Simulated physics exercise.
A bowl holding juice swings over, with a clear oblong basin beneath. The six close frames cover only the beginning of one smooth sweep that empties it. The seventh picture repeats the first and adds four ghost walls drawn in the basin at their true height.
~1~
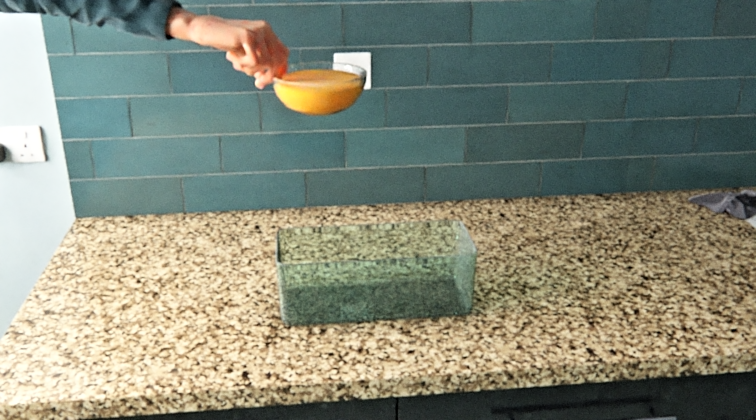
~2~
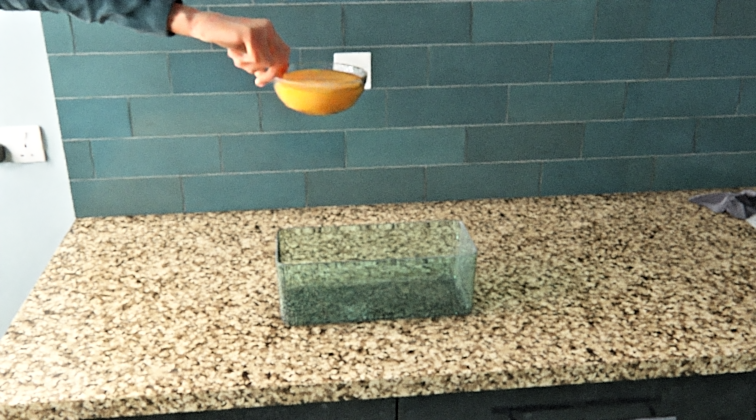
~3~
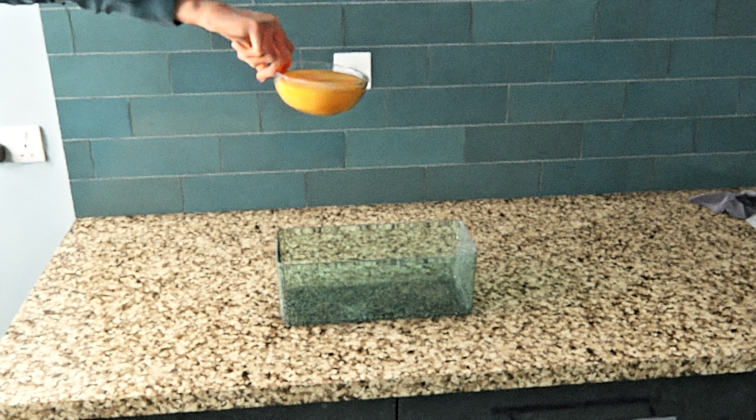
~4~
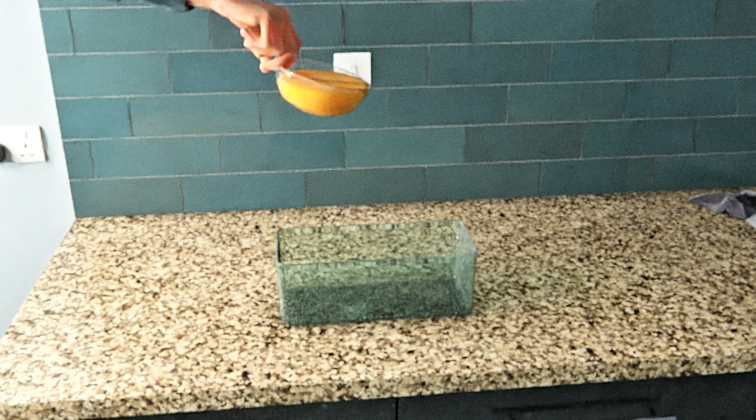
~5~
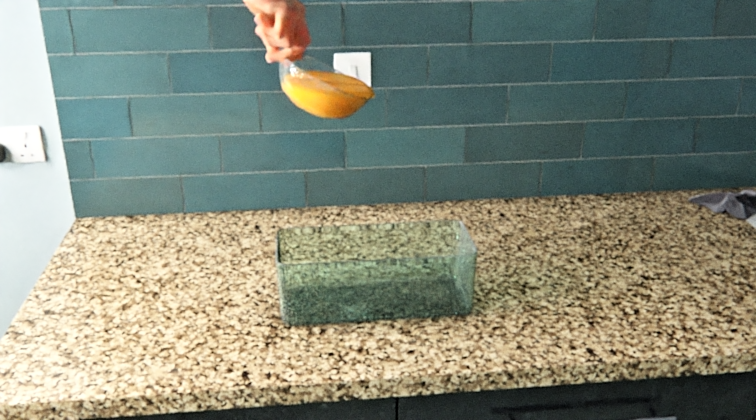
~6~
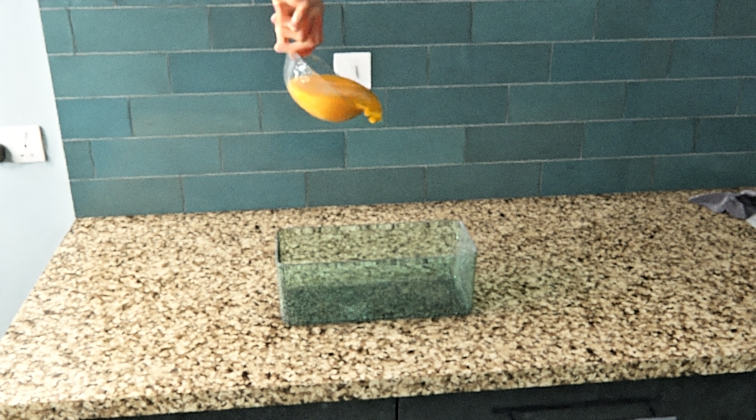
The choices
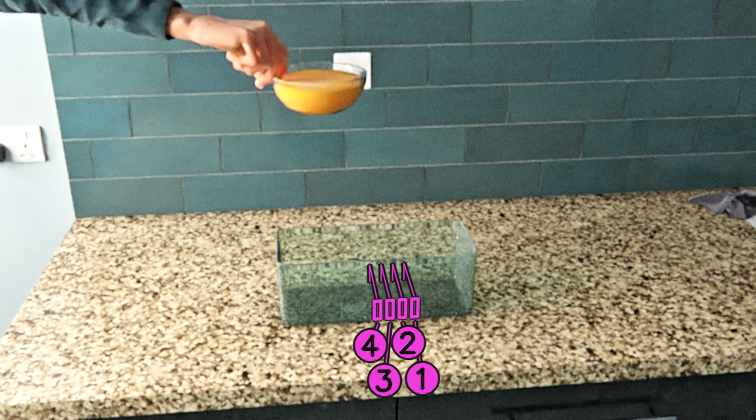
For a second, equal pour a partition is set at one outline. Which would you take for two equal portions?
Go for 1.
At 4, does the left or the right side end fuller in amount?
The right side.
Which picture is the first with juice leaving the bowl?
Picture 5.
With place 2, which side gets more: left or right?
More ends on the right.
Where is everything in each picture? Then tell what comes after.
Upright, lip at (365, 71); basin from (282, 323) to (472, 311); nothing has left yet, in the first picture.
Upright, lip at (366, 72); nothing has left yet, in the second picture.
Tipped about 7°, lip at (367, 77); nothing has left yet, in the third picture.
Tipped about 16°, lip at (368, 84); nothing has left yet, in the fourth picture.
Tipped about 27°, lip at (368, 94); juice is over the lip, down to (368, 94), in the fifth picture.
Tipped about 41°, lip at (366, 104); juice is over the lip, down to (371, 117), in the sixth picture.
On the marked copy, 1 at (415, 321); 2 at (402, 322); 3 at (390, 323); 4 at (377, 323).
With 1, about 48 % ends left of the wall and 48 % right of it; 4 % is lost outside.
With 2, about 32 % ends left of the wall and 65 % right of it; 3 % is lost outside.
With 3, about 22 % ends left of the wall and 75 % right of it; 3 % is lost outside.
With 4, about 19 % ends left of the wall and 78 % right of it; 3 % is lost outside.
